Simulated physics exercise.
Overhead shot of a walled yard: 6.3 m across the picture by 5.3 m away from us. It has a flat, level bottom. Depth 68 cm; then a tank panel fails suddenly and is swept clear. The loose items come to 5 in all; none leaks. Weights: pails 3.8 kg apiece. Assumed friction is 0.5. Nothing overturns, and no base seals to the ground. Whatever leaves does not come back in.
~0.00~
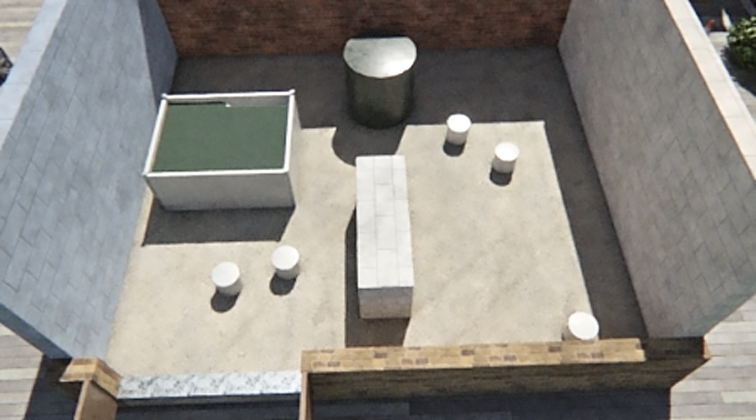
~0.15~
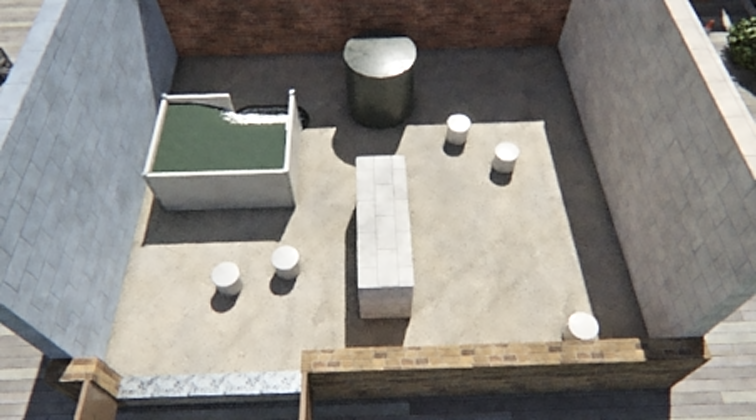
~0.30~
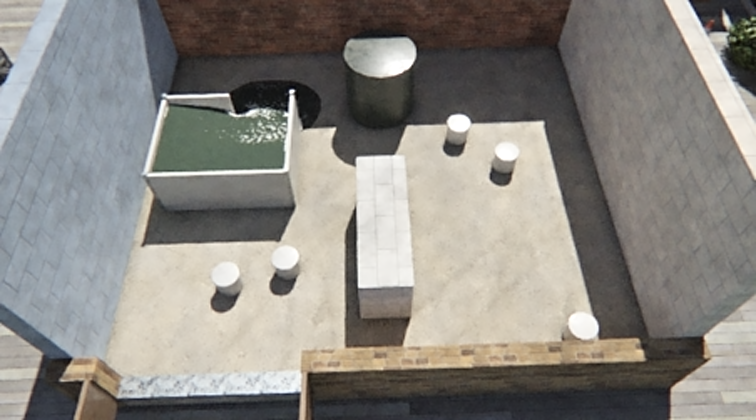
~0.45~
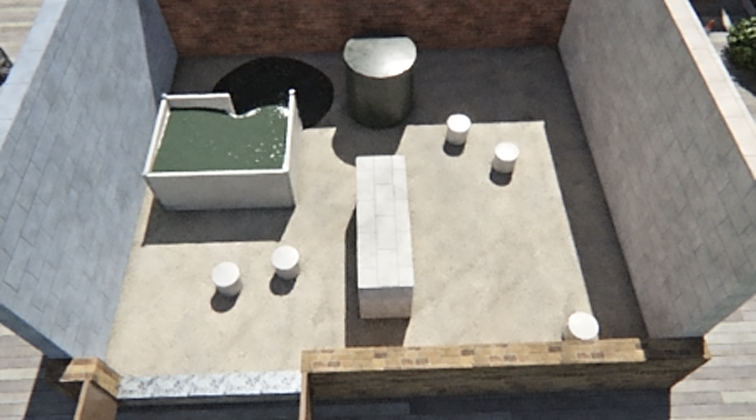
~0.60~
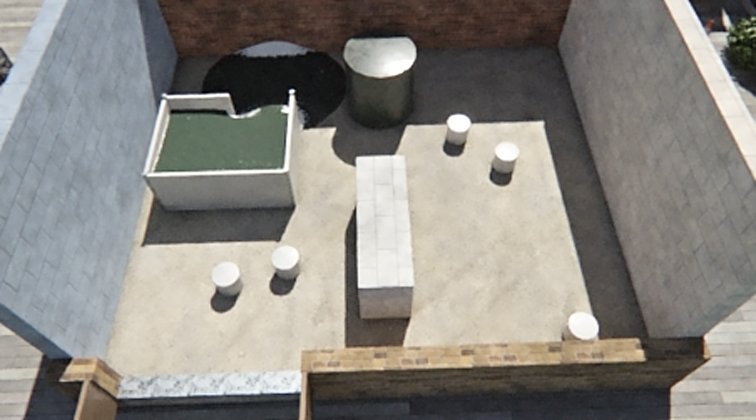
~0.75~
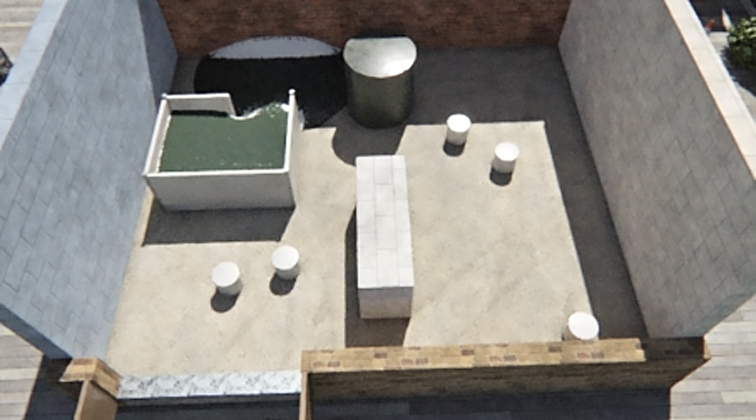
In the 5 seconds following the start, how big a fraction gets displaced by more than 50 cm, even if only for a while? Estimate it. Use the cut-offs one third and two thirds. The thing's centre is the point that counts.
Under a third.
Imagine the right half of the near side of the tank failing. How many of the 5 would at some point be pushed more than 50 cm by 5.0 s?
Then 3 of them would.
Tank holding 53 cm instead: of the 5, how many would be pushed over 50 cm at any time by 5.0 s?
In that case 0 of them.
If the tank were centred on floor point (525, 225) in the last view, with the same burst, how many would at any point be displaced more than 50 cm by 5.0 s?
The count would be 1.
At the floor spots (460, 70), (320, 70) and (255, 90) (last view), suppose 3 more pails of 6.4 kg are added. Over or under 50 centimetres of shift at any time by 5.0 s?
In order: Beyond it, beyond it, beyond it.
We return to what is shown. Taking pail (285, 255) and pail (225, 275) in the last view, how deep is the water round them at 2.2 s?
Roughly 0 and 0 cm.
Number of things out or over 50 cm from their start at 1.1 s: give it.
The number by then is 0.
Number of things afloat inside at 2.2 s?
I get 0.
After 1.1 s 0 of 5 are over 50 cm from their spots; 0 afloat.
After 2.2 s 0 of 5 are over 50 cm from their spots; 0 afloat.
After 3.5 s 0 of 5 are over 50 cm from their spots; 0 afloat.
After 5.0 s 0 of 5 are over 50 cm from their spots, and 0 have been at some point; 0 afloat.
